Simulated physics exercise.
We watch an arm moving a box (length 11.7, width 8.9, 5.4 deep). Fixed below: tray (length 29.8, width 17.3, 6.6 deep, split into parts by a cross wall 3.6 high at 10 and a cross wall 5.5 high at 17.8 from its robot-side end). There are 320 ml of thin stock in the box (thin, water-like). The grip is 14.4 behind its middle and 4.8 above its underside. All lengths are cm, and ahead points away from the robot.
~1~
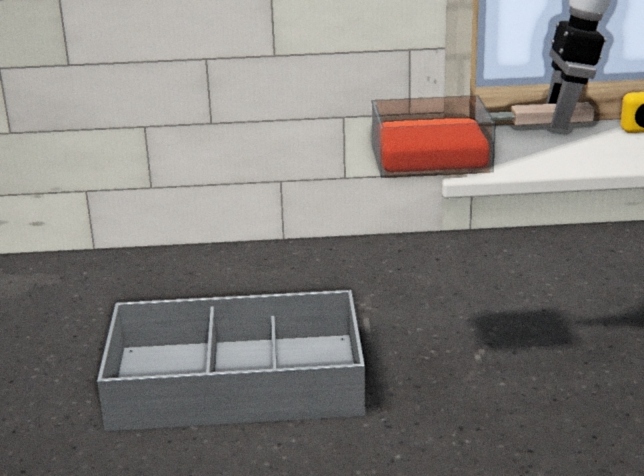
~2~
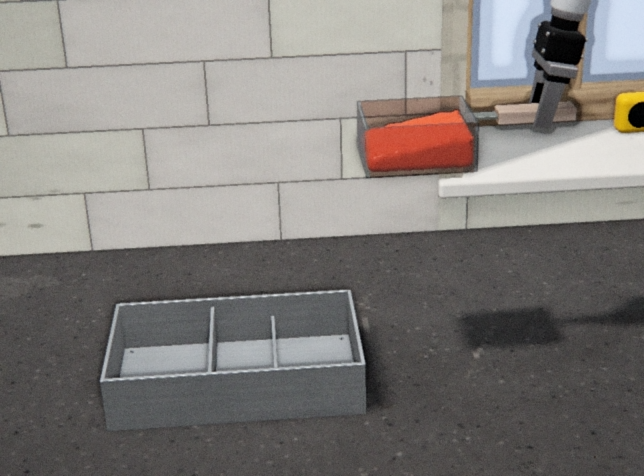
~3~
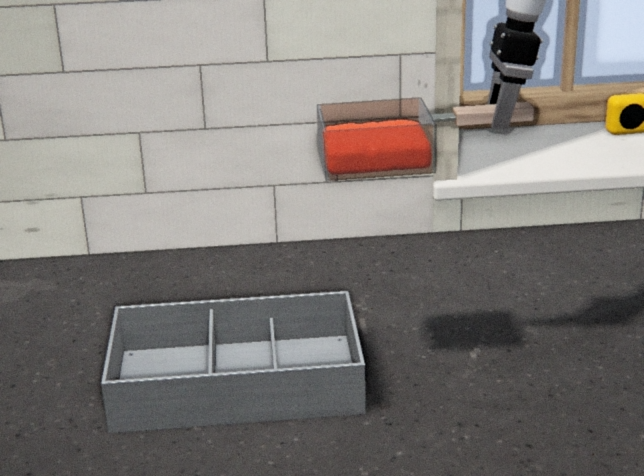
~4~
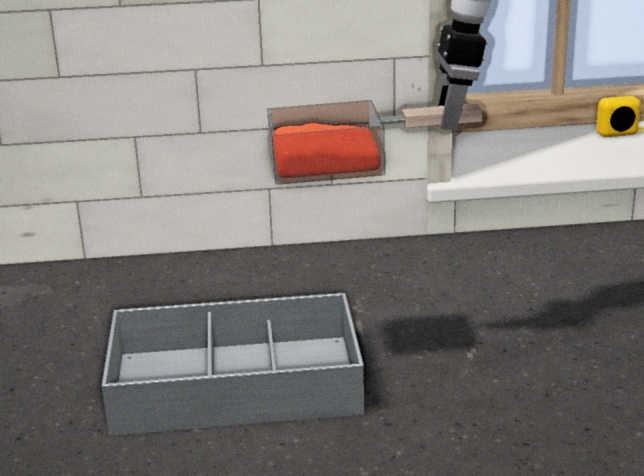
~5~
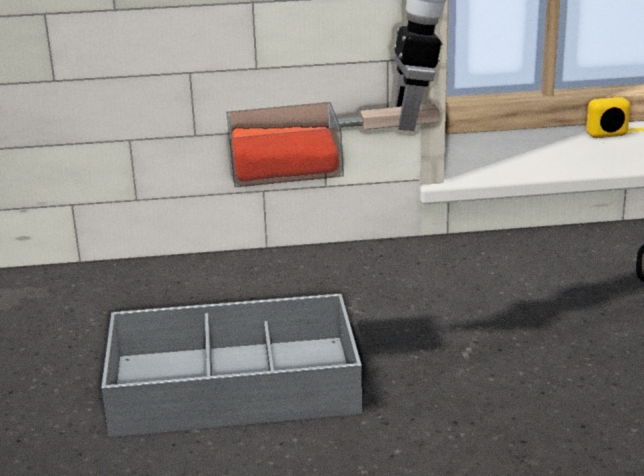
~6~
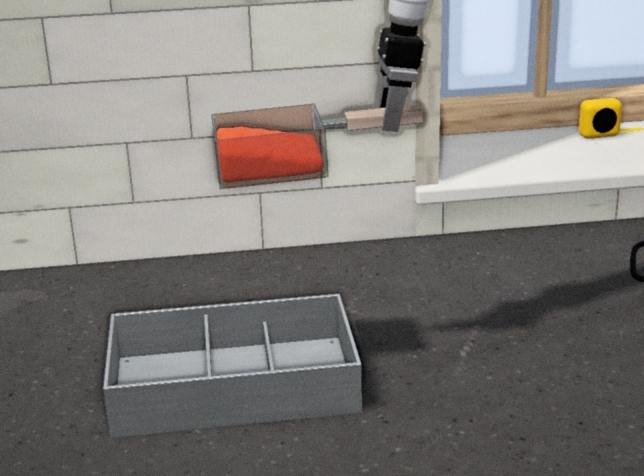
A robot arm carries a clear box of sloshing red liquid leftward above a gray divided tray.
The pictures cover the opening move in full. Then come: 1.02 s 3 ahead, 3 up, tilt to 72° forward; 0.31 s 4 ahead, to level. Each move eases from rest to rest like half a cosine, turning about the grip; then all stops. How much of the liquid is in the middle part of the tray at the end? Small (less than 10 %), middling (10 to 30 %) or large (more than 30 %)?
A large share, more than 30 %, ends in the middle part of the tray.
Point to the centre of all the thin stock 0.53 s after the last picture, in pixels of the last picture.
Around (268, 213).
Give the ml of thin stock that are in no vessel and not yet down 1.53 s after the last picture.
About 50 ml.
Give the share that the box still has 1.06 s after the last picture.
Near 30 %.
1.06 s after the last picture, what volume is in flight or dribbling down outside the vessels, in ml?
Some 25 ml.
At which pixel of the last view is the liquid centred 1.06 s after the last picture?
Around (277, 324).
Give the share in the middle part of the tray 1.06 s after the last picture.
Near 45 %.
Then, 0.53 s later, tilted 39° forward, liquid up to 26 above the table; 280 ml in the box, 35 ml in the air or running down outside.
Then, 1.06 s later, tilted 68° forward, liquid up to 52 above the table; 140 ml in the middle part, 100 ml in the box, 45 ml in the robot-side part, 5 ml on the table or floor, 5 ml in the far-side part, 25 ml in the air or running down outside.
Then, 1.53 s later, level, liquid up to 45 above the table; 140 ml in the middle part, 55 ml in the robot-side part, 50 ml in the box, 15 ml on the table or floor, 5 ml in the far-side part, 50 ml in the air or running down outside.
Then, 2.33 s later, level, liquid up to 34 above the table; 140 ml in the middle part, 55 ml in the robot-side part, 45 ml in the box, 45 ml on the table or floor, 30 ml in the far-side part.
At rest, 140 ml in the middle part, 55 ml in the robot-side part, 45 ml in the box, 45 ml on the table or floor, 30 ml in the far-side part. That is 44 % in the middle part of the tray.
